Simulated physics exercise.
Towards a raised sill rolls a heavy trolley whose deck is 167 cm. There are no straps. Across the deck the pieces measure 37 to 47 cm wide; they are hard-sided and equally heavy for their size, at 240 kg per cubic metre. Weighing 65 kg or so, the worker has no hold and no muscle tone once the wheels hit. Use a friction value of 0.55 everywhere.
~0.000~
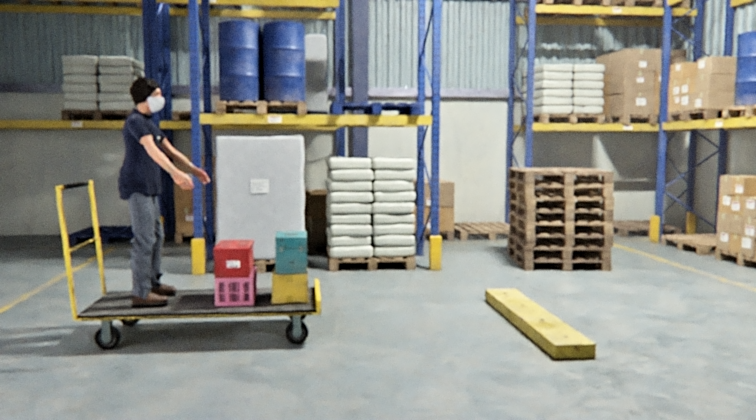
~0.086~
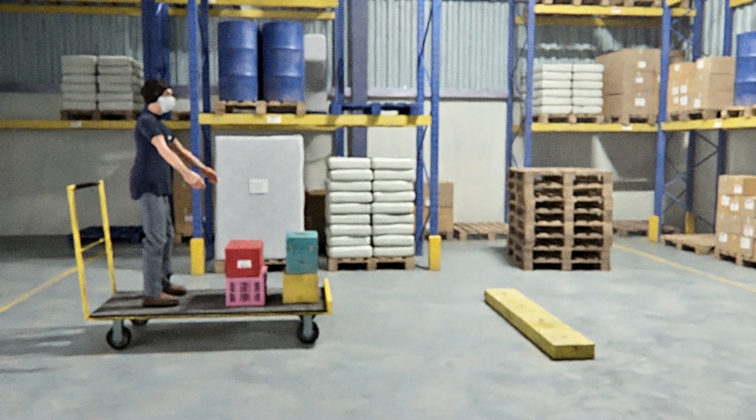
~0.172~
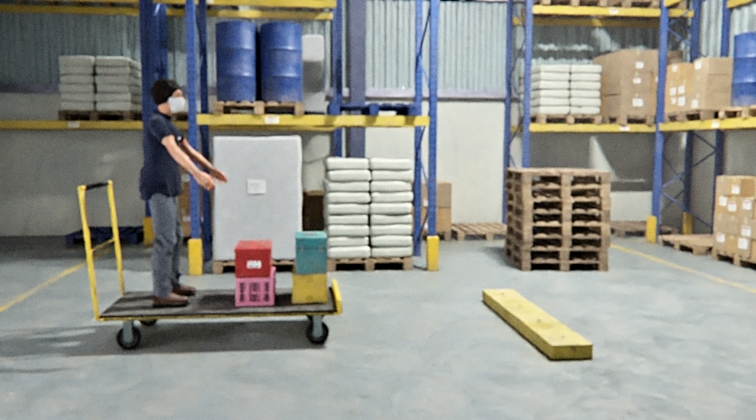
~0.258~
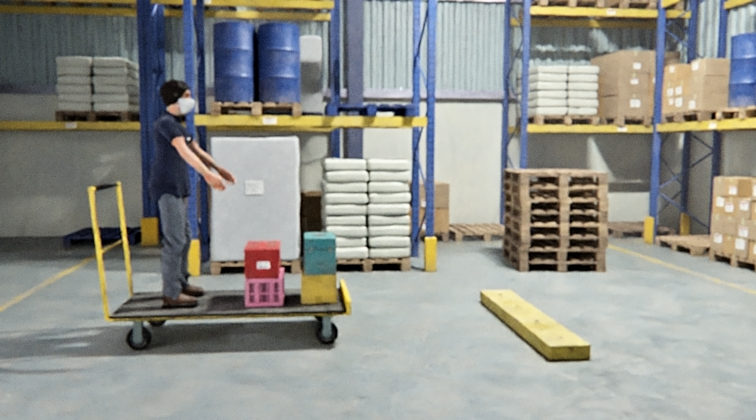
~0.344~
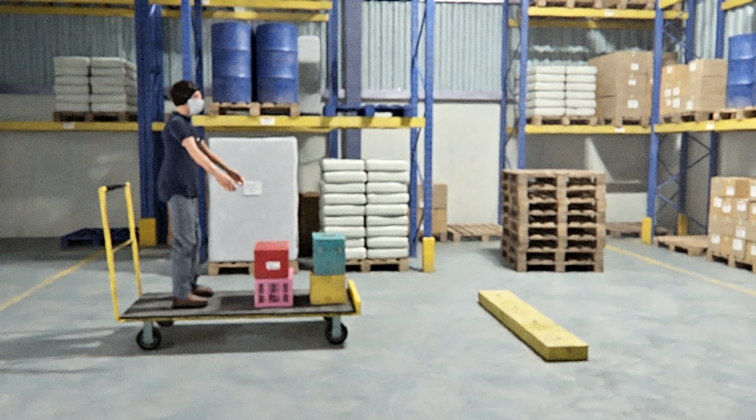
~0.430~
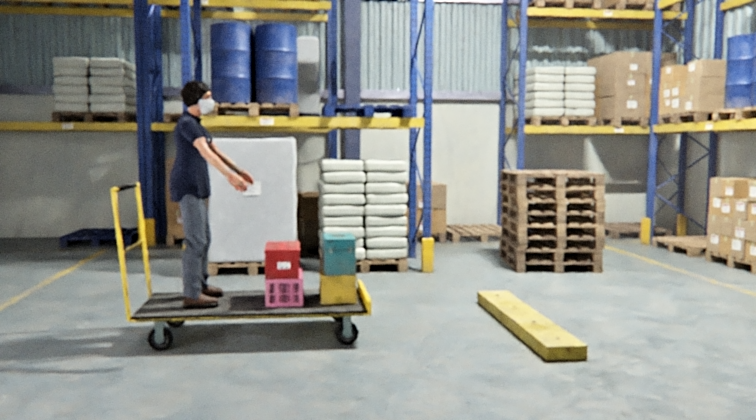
A masked worker stands on a flat cart with stacked crates as it rolls slowly right.
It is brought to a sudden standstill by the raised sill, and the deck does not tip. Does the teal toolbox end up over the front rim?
No.
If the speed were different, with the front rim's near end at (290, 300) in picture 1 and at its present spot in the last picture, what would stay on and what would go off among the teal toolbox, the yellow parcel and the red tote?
Teal - dropped, yellow - kept, red - kept.
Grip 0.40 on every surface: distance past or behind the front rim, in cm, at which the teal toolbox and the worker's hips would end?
So the teal load stays 10 behind while the hips end up 100 behind the front rim.
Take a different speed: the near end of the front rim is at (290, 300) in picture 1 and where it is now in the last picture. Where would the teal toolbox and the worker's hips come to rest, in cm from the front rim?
Teal: 40 cm past; hips: 80 cm behind.
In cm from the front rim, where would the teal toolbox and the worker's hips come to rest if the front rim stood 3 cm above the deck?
Result: Teal 10 cm behind rim; hips 110 cm behind rim.
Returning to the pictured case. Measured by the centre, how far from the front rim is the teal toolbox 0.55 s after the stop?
Around 10 cm short of the front rim.
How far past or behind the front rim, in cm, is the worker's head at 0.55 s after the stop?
50 cm behind it.
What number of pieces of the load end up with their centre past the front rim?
Count of them: 0.
The wheels strike at 1.67 s.
After 2.22 s the teal toolbox is 11 cm behind the rim, tilted 0°, near (505, 251) in the last picture's view.
After 2.67 s the teal toolbox is 11 cm behind the rim, tilted 0°, near (505, 251) in the last picture's view.
Final state at 4.1 s, nothing is past the rim; behind it, pink crate, yellow parcel, teal toolbox, red tote and the worker's hips.
